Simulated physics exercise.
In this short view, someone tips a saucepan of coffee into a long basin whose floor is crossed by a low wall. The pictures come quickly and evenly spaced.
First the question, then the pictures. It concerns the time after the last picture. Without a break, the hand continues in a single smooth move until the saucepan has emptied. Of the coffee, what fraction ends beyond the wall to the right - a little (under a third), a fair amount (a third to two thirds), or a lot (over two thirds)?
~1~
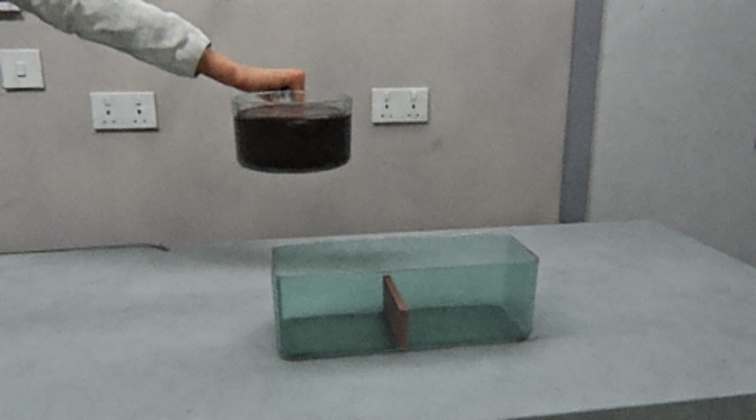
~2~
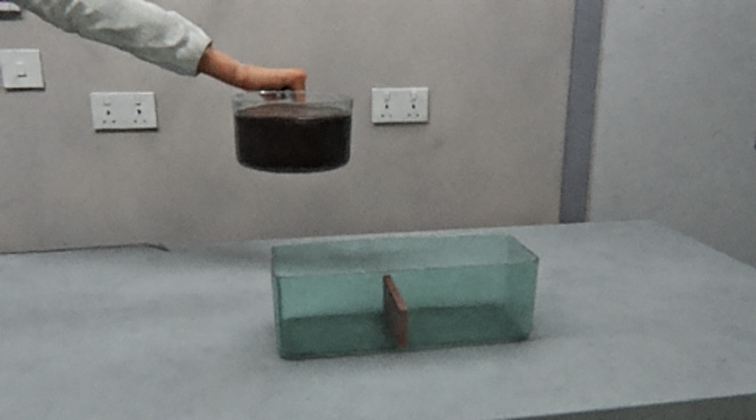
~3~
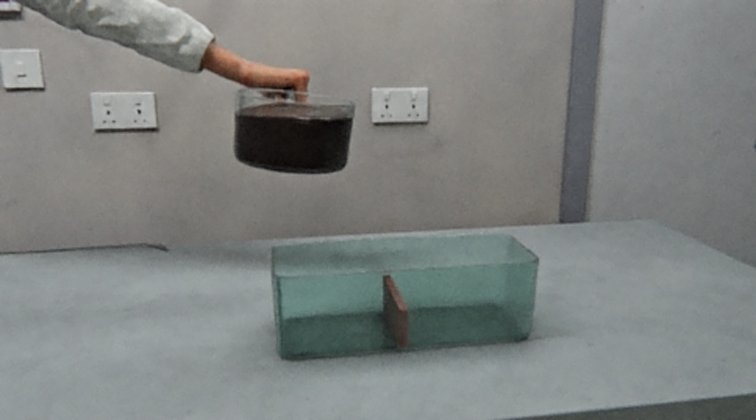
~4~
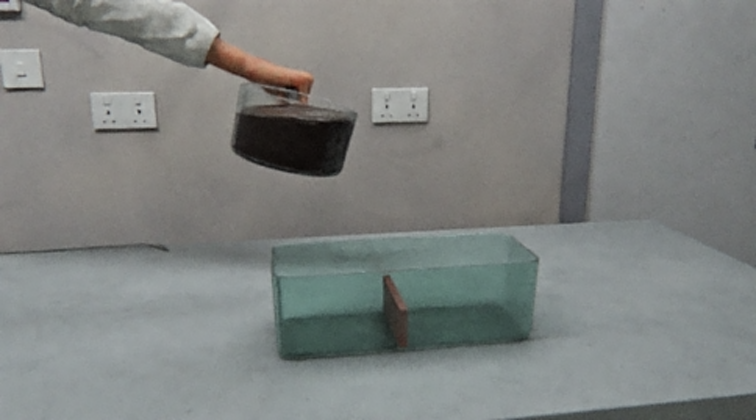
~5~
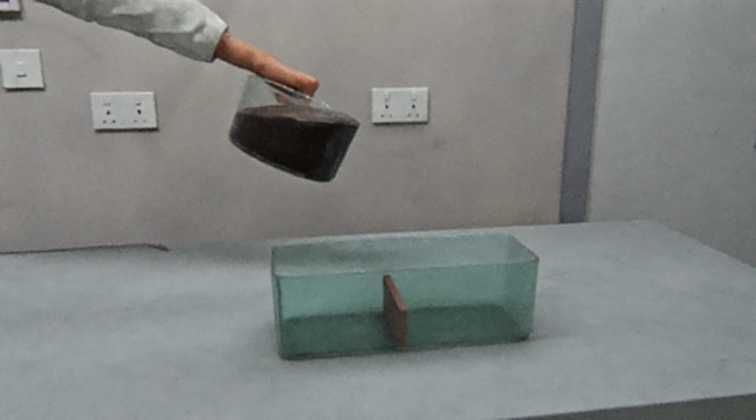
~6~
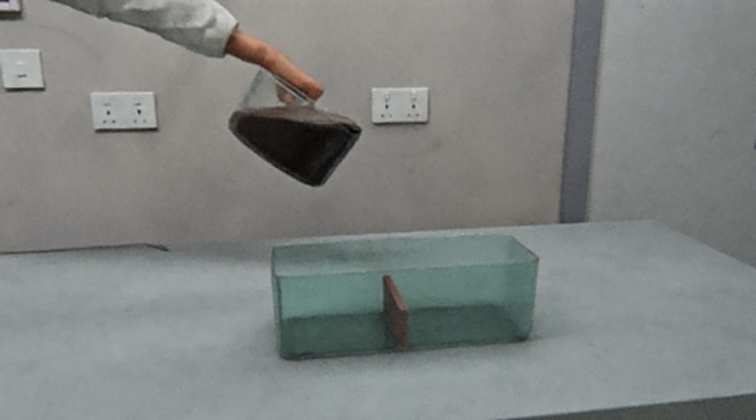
A fair amount, a third to two thirds.
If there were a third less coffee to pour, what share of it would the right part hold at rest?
About 20 in a hundred.
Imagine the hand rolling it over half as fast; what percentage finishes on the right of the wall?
It comes to 65 per cent or so.
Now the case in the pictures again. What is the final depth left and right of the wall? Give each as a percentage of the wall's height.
Left 50 %, right 40 %.
A moment on, the tilt is 100° and 31 per cent is still to pour, 2 is left of the wall and 13 right of it.
Next, the tilt is 103° and 8 per cent is still to pour, 35 is left of the wall and 46 right of it.
Then the tilt is 103° and 2 per cent is still to pour, 40 is left of the wall and 32 right of it.
Later the tilt is 103° and 0 per cent is still to pour, 51 is left of the wall and 42 right of it.
Finally, 51 per cent lies left of the wall, 42 right of it and 6 outside.
